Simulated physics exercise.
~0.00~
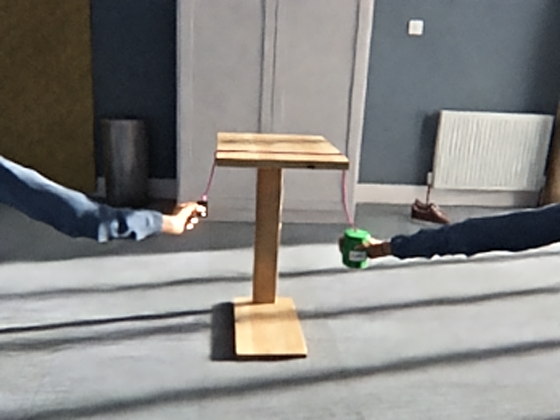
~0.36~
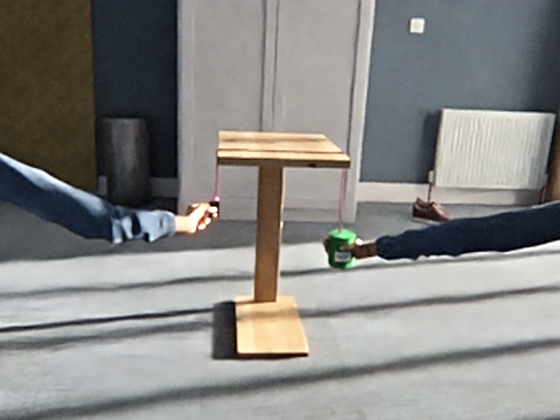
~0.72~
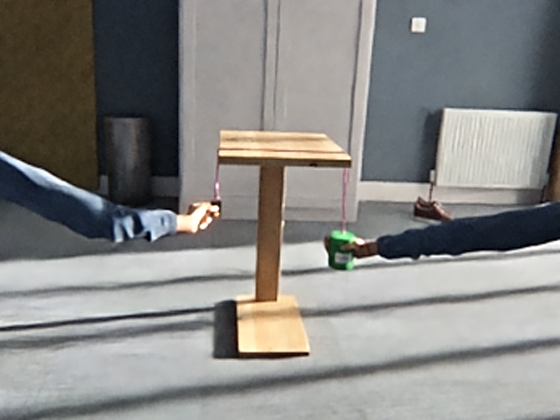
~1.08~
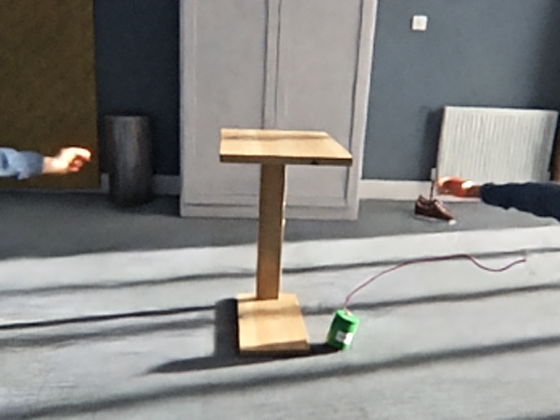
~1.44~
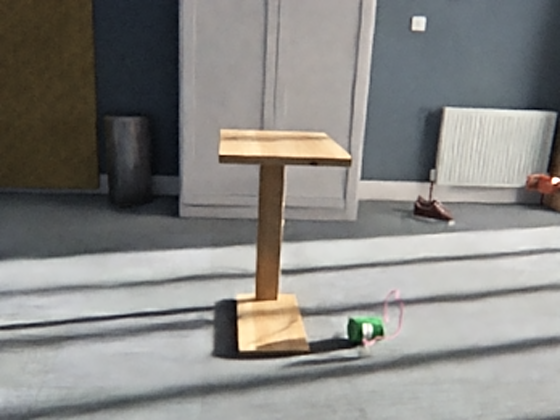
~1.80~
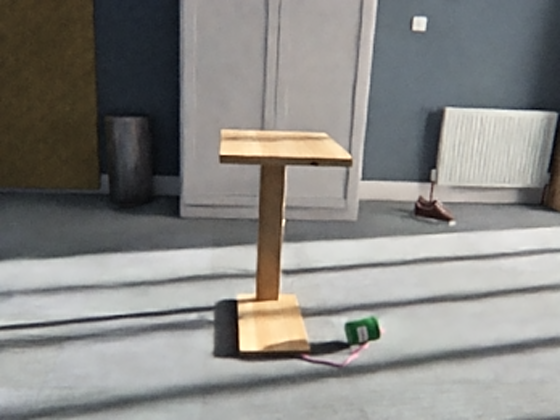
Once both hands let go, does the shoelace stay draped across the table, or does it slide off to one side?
It slides off to the right and ends up on the floor by the green jar.
In a room with blue-grey walls, a pale cupboard and a white radiator, a slightly swaying camera faces a wooden side table on a grey floor striped with shadows. A pink shoelace lies across the top, with a small dark object held by a hand at its left end and a green jar held at its right. The hands shift both ends slightly inward, then let go and draw away. The shoelace slides off rightwards as the jar drops beside the table's base. The jar tips over and ends on its side, the lace on the floor beside it.
